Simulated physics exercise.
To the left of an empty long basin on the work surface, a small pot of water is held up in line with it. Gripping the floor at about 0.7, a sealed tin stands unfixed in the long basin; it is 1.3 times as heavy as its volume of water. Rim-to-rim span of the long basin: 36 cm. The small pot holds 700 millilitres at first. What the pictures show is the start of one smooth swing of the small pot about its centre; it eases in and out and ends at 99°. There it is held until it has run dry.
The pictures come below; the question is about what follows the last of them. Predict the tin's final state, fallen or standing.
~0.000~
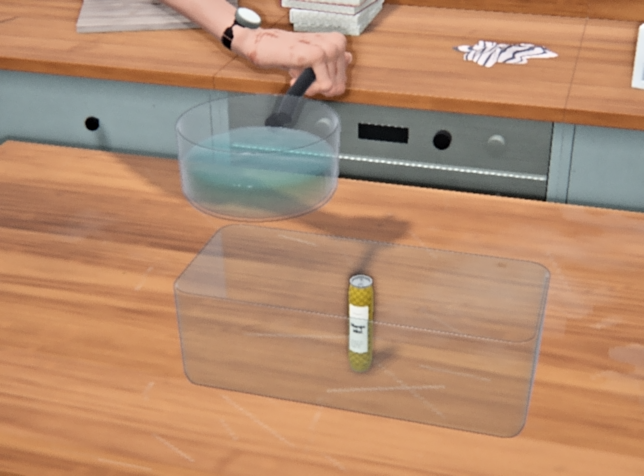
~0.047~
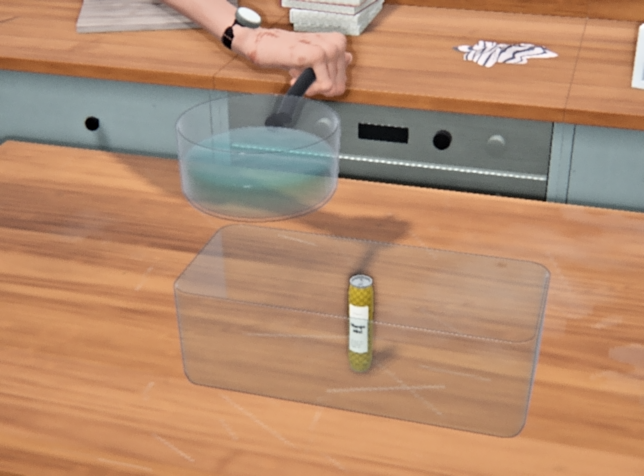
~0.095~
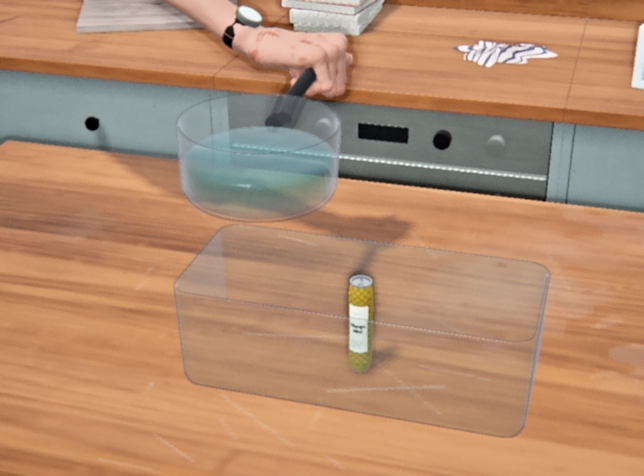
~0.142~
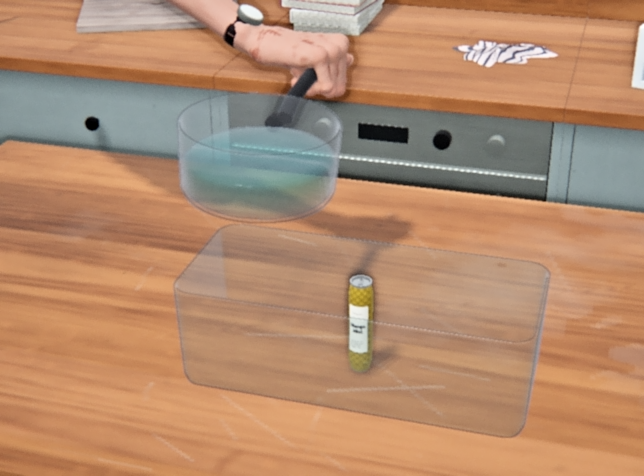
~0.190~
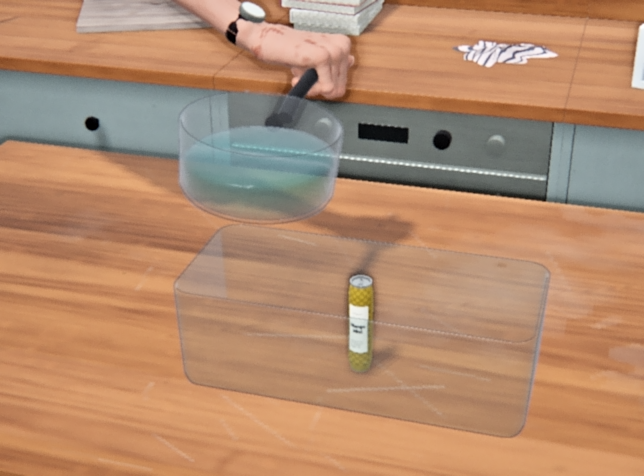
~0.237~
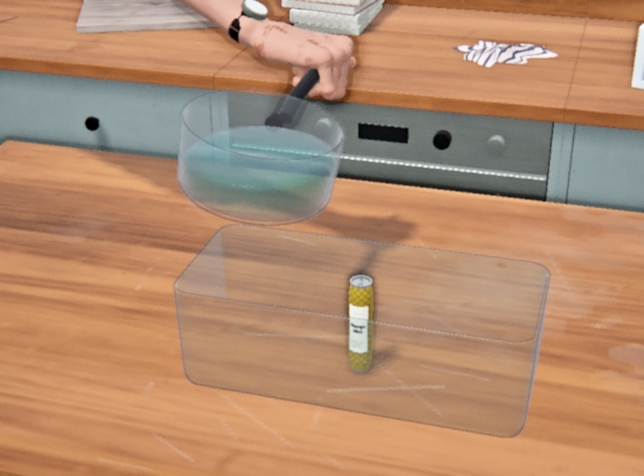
I predict it is standing.
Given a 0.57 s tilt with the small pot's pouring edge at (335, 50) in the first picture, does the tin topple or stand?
Result: Tin tipped over.
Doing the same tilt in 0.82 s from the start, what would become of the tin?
The tin stays on its base.
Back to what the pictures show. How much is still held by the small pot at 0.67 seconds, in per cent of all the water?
Some 72 % of it is still there.
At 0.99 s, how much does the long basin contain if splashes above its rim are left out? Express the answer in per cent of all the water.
Near 70 in a hundred.
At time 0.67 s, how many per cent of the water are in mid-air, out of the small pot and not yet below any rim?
Close to 24 per cent, I'd say.
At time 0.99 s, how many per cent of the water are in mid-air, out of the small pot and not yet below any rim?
12 per cent or so.
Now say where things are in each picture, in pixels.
In the first frame, it leans 0°; its right rim is at (336, 132); the water meets the walls at (191, 145) and (334, 160); the long basin's rim runs from (198, 256) to (543, 304); the tin's top is at (361, 285).
In the second frame, it leans 0°; its right rim is at (336, 132); the water meets the walls at (191, 145) and (334, 160).
In the third frame, it leans 2°; its right rim is at (337, 134); the water meets the walls at (191, 144) and (334, 161).
In the fourth frame, it leans 3°; its right rim is at (338, 137); the water meets the walls at (190, 144) and (334, 161).
In the fifth frame, it leans 6°; its right rim is at (339, 141); the water meets the walls at (190, 143) and (335, 162).
In the sixth frame, it leans 10°; its right rim is at (340, 145); the water meets the walls at (190, 143) and (336, 163).
By 0.67 s the tilt is 60° and 72 per cent is still to pour; the tin stands where it began.
By 0.99 s the tilt is 93° and 18 per cent is still to pour; the tin stands where it began.
By 1.32 s the tilt is 99° and 2 per cent is still to pour; the tin stands where it began.
By 1.68 s the tilt is 99° and 0 per cent is still to pour; the tin stands where it began.
At rest the tin stands where it began.
